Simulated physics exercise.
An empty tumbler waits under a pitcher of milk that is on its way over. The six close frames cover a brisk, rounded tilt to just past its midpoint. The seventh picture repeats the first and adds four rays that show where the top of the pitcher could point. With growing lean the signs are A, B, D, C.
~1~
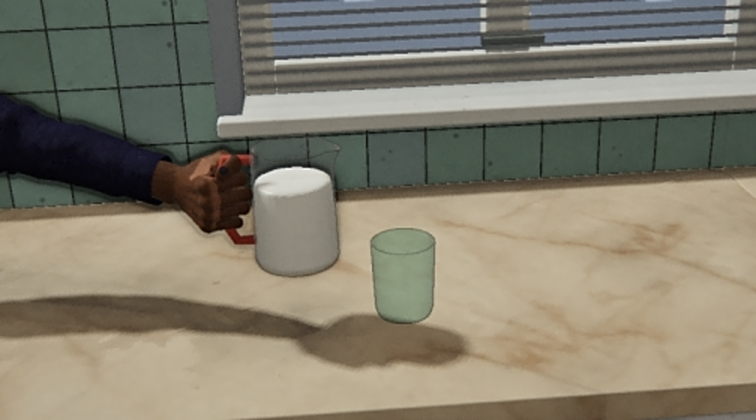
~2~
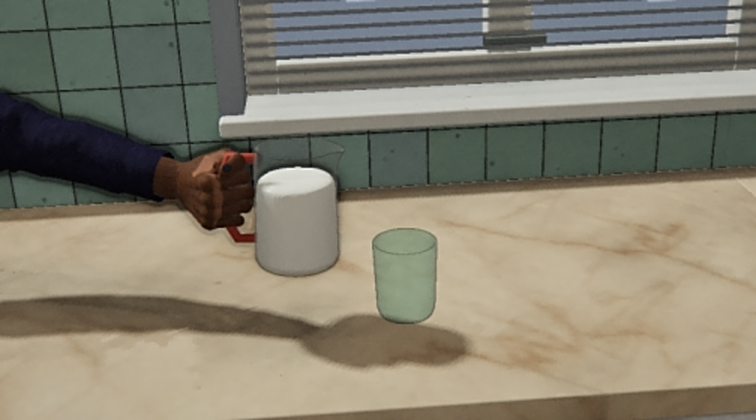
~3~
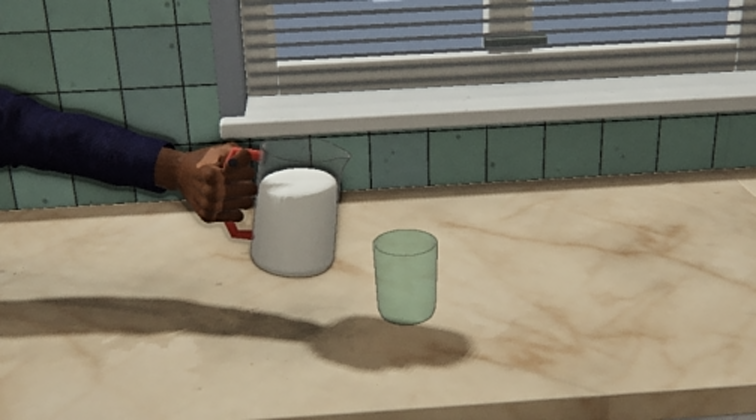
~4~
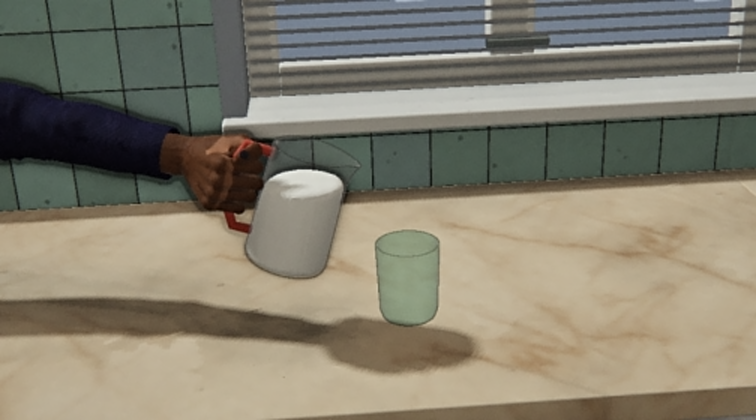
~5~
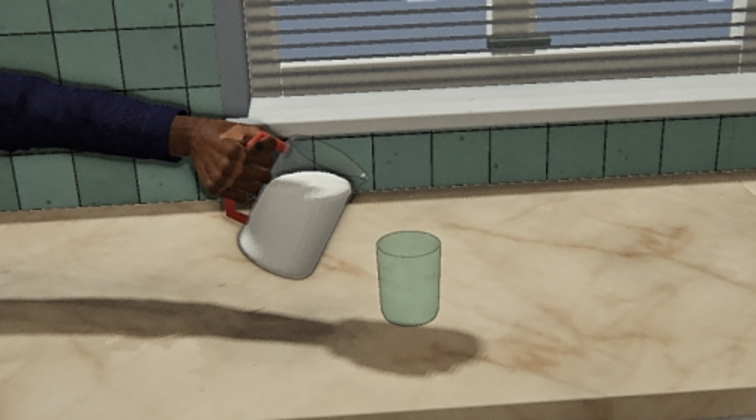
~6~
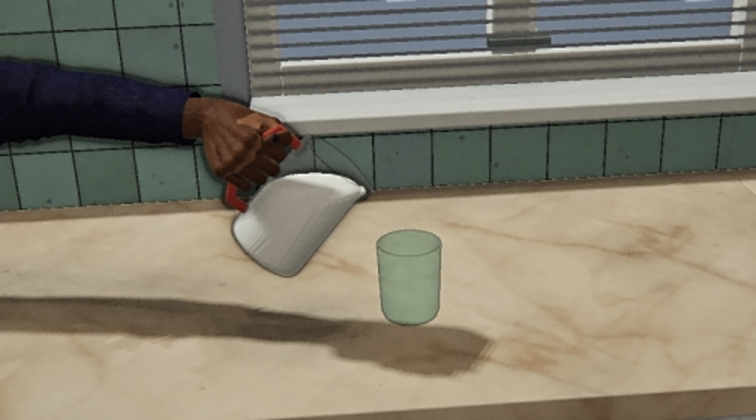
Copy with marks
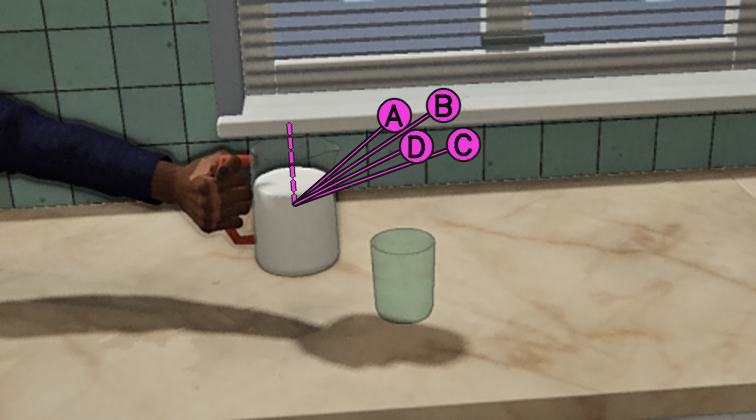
A hand gripping the red handle of a clear pitcher of milk held it upright beside an empty green tumbler on a marble counter, then steadily tilted it to the right, with no milk leaving.
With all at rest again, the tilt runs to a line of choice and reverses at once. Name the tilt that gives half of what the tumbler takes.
D beats the others.
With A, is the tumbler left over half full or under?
Under.
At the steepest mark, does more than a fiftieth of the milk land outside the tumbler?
No.
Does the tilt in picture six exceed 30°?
Yes.
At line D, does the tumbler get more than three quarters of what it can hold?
No.
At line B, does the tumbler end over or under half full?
Under half.
In magenta, A at (382, 127); B at (429, 114); C at (447, 149); D at (399, 151).
For line A, the tumbler ends with about 12 % of what it can hold.
For line B, the tumbler ends with about 25 % of what it can hold.
For line C, the tumbler ends with about 71 % of what it can hold.
For line D, the tumbler ends with about 45 % of what it can hold.
